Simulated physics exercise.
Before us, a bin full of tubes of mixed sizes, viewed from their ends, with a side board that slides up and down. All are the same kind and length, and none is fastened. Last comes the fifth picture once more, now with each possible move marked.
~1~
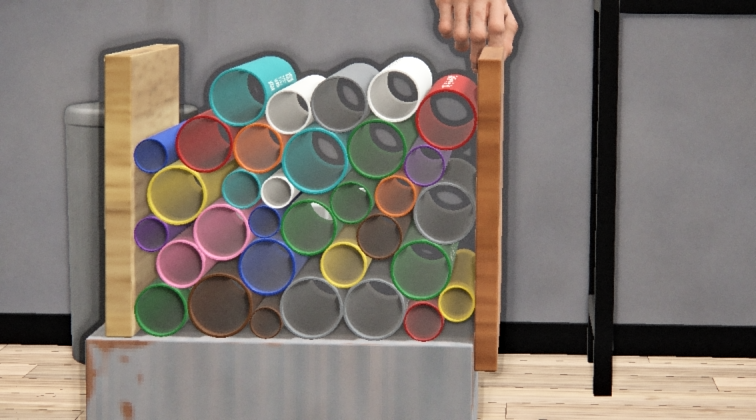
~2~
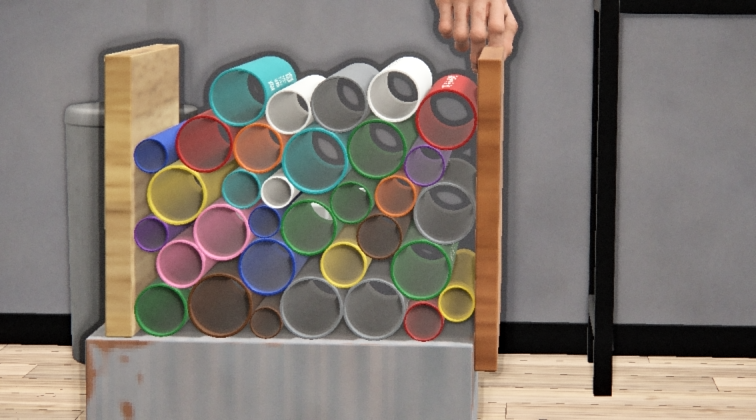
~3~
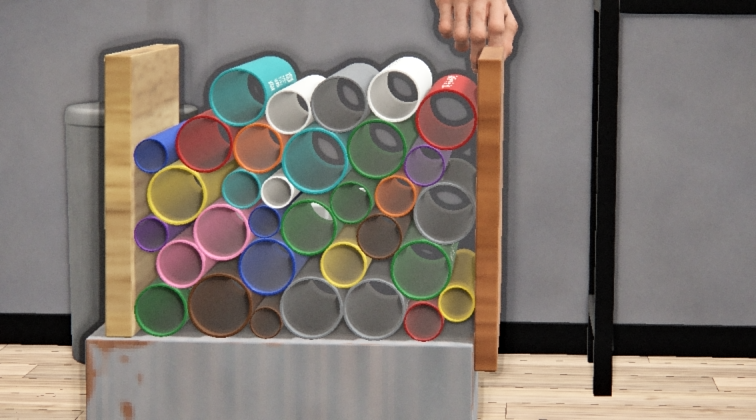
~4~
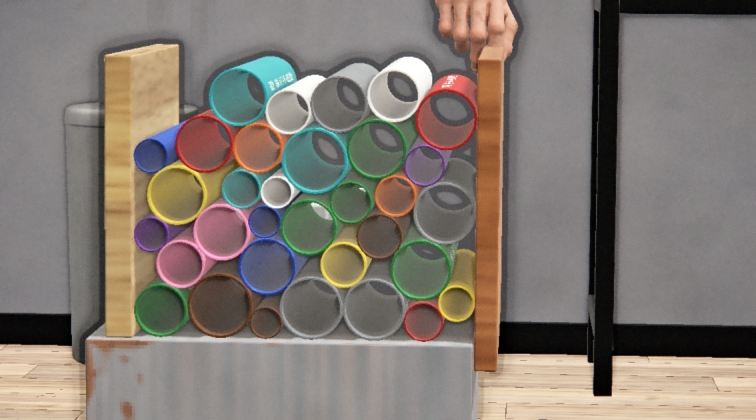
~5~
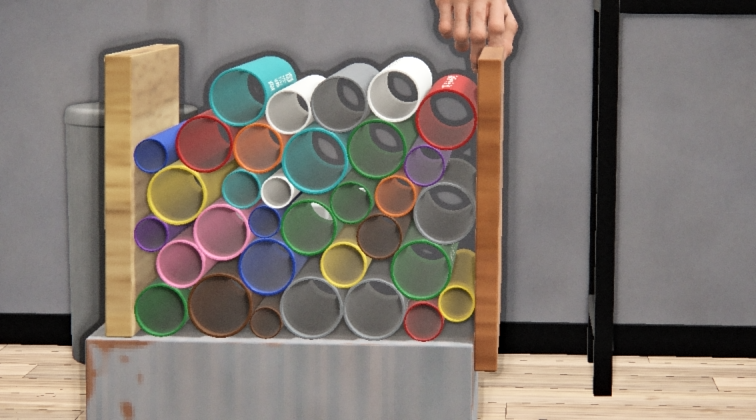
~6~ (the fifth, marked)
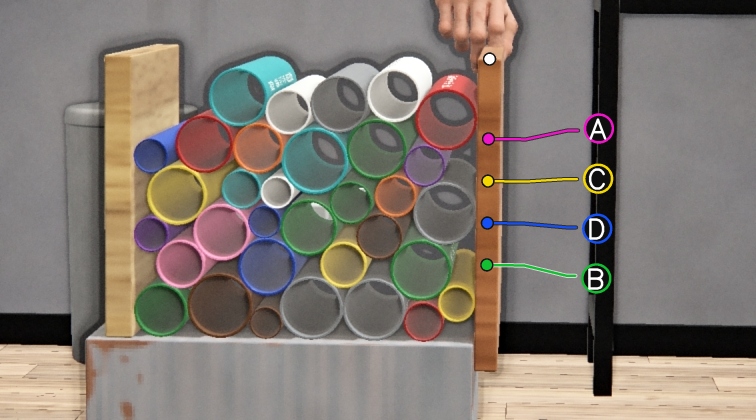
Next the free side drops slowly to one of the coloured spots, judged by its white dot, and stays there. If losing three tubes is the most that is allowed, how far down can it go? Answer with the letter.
Down to D.
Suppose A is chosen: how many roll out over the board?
It comes to none.
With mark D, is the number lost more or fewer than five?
At D, fewer than five.
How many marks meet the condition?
The number is three.
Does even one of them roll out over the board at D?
At D: Yes.
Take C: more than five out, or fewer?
Fewer than five.
On the marked copy, A at (488, 139); B at (487, 265); C at (488, 181); D at (487, 223); the white dot at (489, 59).
With D. Early on, top of the board (477, 147).
Further on, top of the board (476, 222).
At the end, top of the board (476, 222), three out over the board.
As for the rest, A none out over the board; B four out over the board; C two out over the board.
